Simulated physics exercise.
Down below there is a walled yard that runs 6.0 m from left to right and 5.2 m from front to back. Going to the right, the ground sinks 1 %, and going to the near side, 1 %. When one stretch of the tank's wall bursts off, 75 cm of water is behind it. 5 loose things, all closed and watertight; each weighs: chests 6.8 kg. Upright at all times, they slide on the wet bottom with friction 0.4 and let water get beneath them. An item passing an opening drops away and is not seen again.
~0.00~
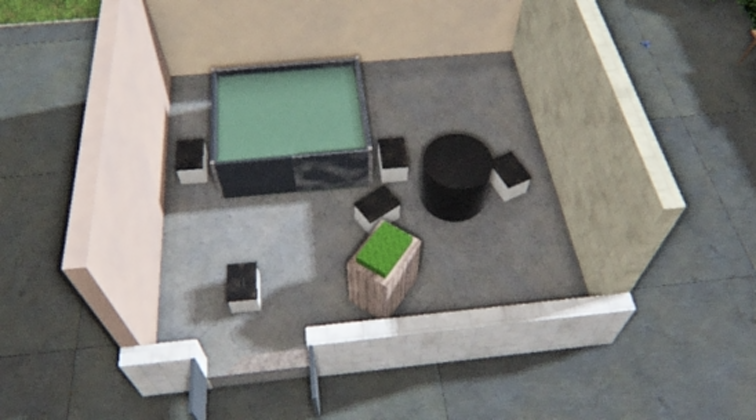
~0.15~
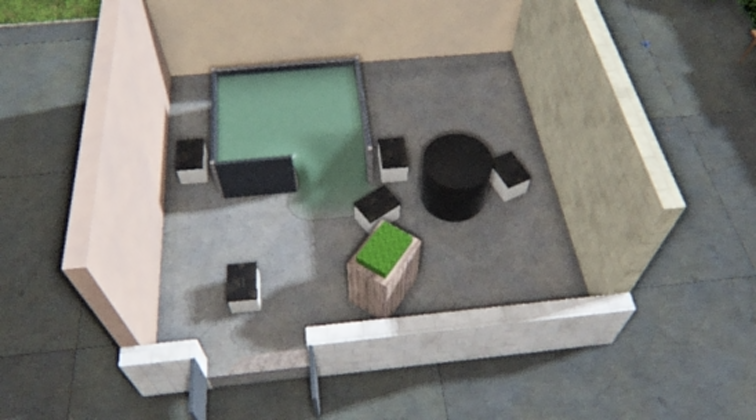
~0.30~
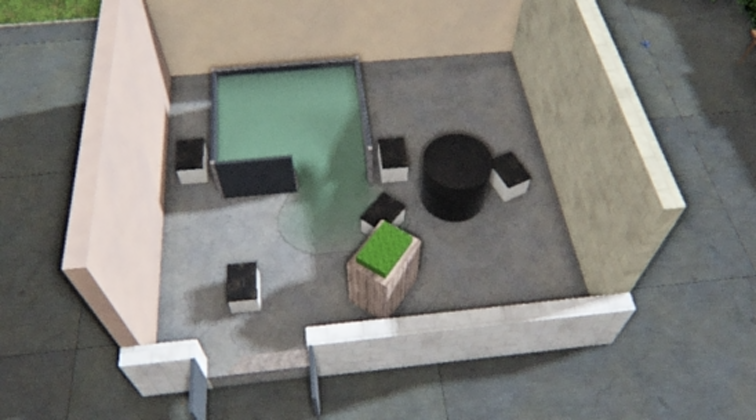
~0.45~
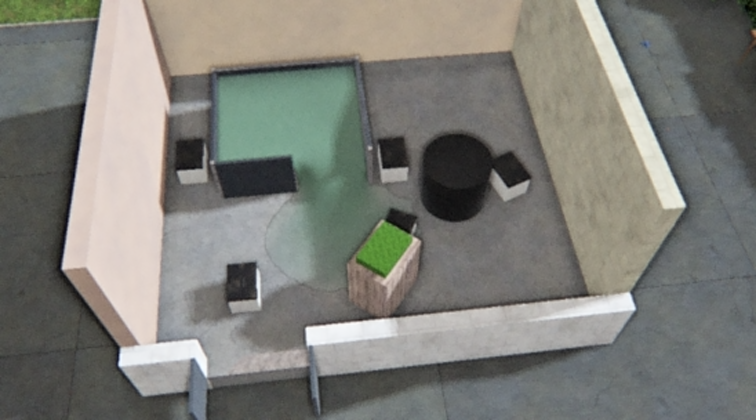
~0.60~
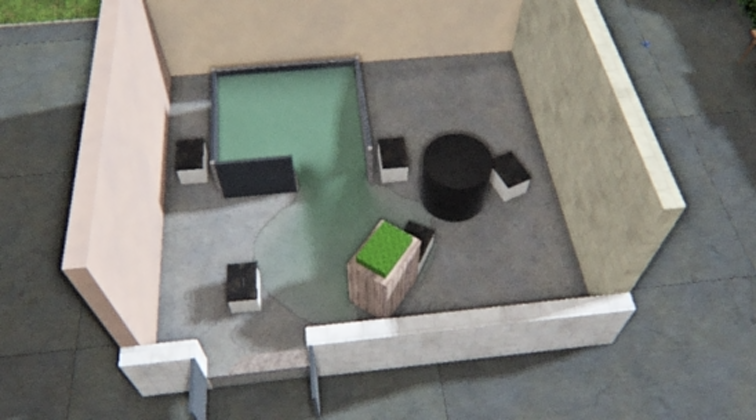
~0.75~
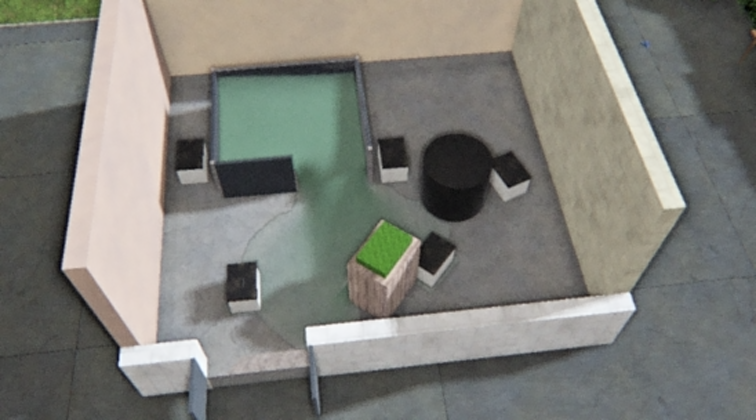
A tank's front wall opens, green water spreads across the yard, and one chest slides rightward.
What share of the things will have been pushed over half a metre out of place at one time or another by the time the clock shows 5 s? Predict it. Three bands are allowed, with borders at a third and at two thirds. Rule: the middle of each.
That would be from a third to two thirds of them.
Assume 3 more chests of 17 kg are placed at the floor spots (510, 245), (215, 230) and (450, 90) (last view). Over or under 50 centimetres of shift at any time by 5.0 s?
Going through them in turn, I'd say beyond, not that far and not that far.
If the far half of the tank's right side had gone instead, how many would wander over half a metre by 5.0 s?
Result: 1.
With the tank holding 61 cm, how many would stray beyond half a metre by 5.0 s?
Count: 3.
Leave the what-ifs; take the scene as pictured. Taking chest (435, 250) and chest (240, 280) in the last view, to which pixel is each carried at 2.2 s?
Near (578, 268) and (208, 300).
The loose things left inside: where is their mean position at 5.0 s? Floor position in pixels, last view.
Around (342, 158).
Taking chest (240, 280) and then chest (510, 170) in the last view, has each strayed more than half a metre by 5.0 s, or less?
Taking them in order: Exceeding it and exceeding it.
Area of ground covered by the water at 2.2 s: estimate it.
Somewhere about 14 m2, give or take.
After 1.1 s 1 of 5 are over 50 cm from their spots; 0 afloat.
After 2.2 s 1 of 5 are over 50 cm from their spots; 1 afloat.
After 3.5 s 2 of 5 are over 50 cm from their spots; 1 afloat.
After 5.0 s 2 of 5 are over 50 cm from their spots, and 3 have been at some point; 0 afloat.
